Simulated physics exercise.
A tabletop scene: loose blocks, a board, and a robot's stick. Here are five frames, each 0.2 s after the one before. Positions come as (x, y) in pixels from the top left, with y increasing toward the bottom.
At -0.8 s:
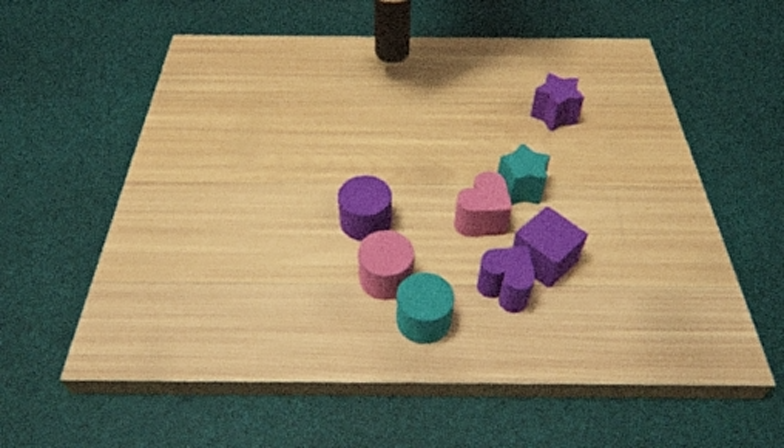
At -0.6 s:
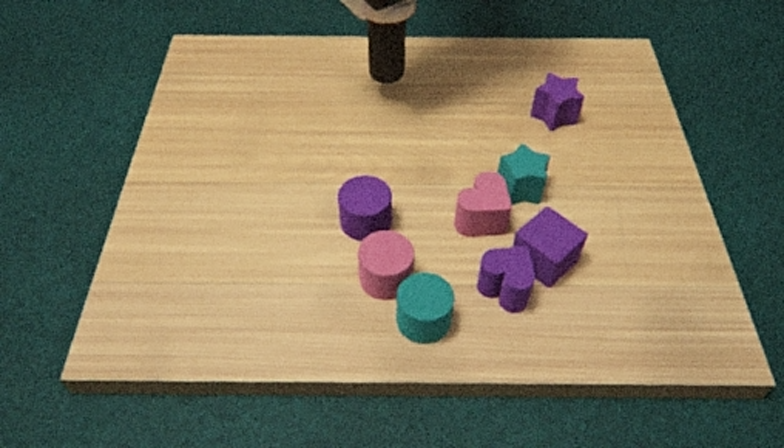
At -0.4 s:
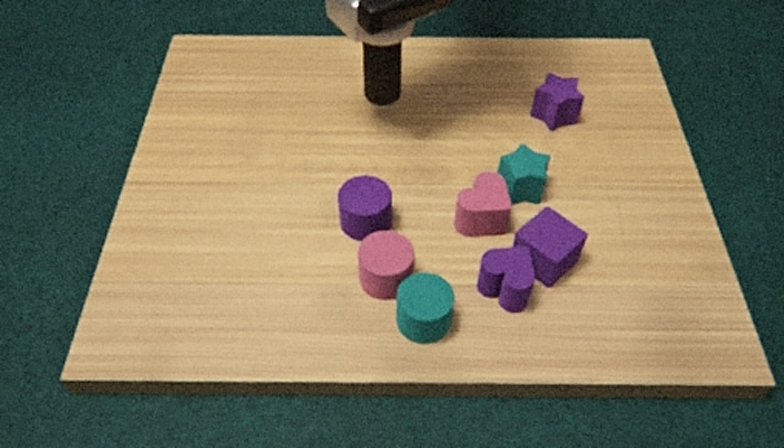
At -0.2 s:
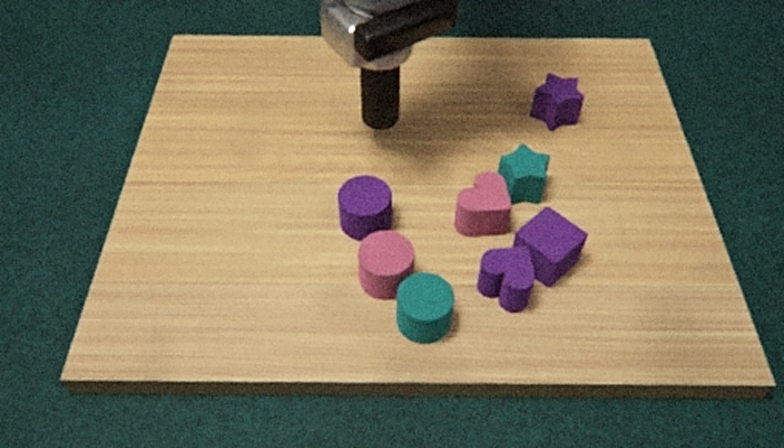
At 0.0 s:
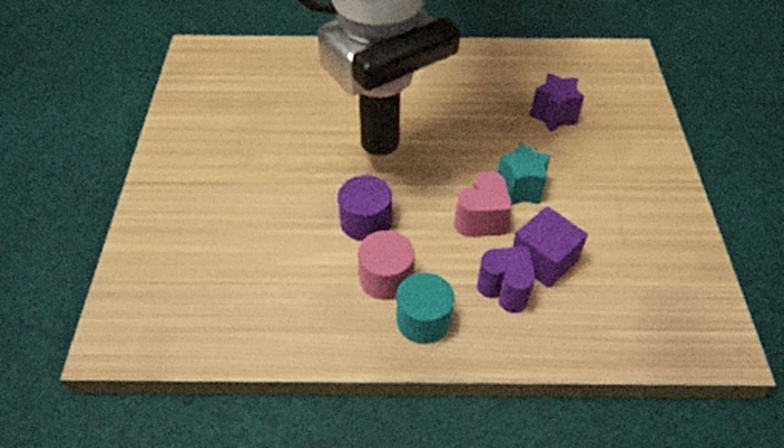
The footage shows a robot arm's black stick moving steadily down over a wooden board from its top edge toward the viewer, nearing a purple round block, while the purple, pink and teal blocks all stay still.
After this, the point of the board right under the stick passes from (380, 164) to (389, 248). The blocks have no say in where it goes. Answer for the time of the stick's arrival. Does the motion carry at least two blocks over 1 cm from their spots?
That would be a yes.
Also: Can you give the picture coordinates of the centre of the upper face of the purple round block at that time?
It should be at (342, 236) by then.
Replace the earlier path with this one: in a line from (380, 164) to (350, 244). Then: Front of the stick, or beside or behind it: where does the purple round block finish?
That block remains ahead.
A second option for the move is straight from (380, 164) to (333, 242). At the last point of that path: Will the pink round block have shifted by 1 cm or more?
Short answer: Yes.
The first path, step by step. Halfway along, stick (385, 184); purple round block (360, 209).
At the end, stick (390, 229); purple round block (342, 236); pink round block (374, 275); turquoise round block unmoved.
